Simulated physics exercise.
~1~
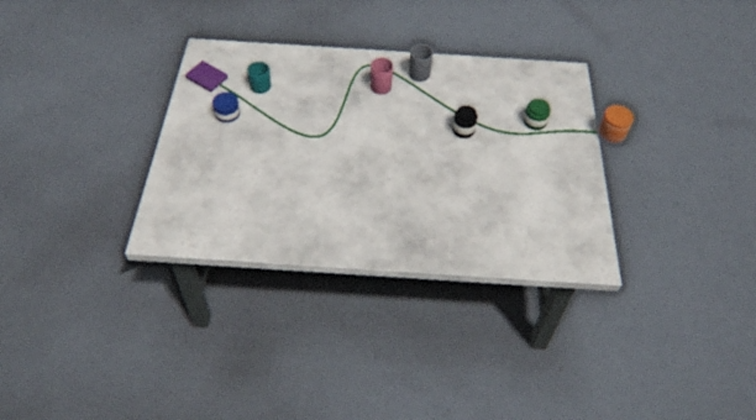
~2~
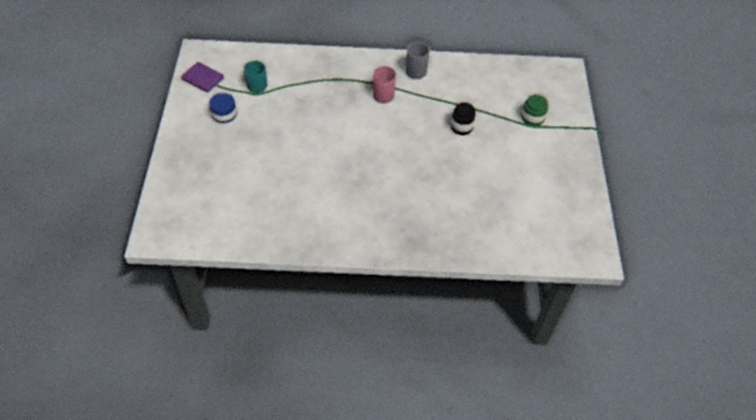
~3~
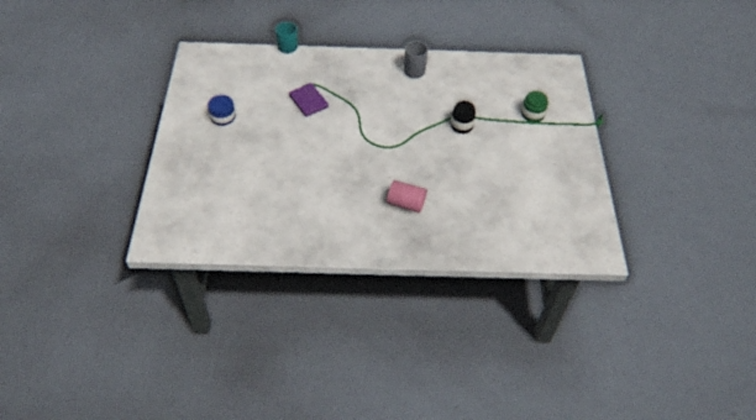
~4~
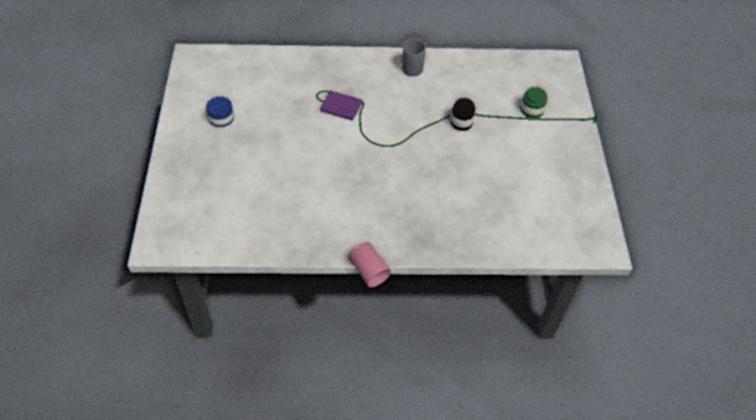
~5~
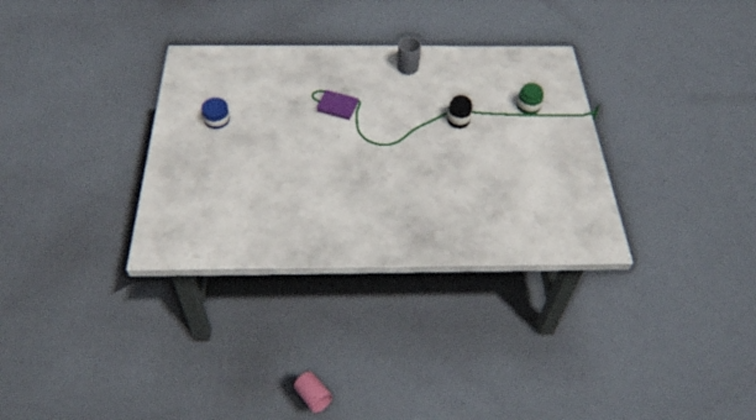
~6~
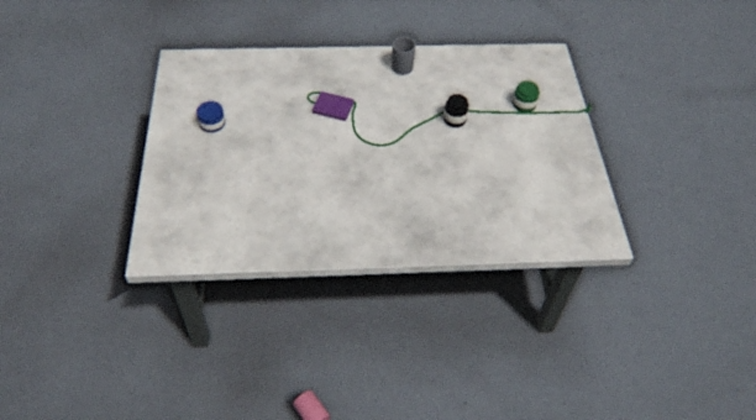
A thin green cable whips across a pale, marbled table seen from above, running from a flat purple phone at the upper left to an orange cylindrical speaker dropping off the right edge. Between them stand a teal mug, a pink cup, a grey mug and blue, black and green lidded containers. The cable pulls taut, the phone slides right, the teal mug is knocked off the far edge, and the pink cup topples. The cup rolls off the near edge to the floor. The phone stops on the table beside the slack cable, with the grey mug and three containers still standing.
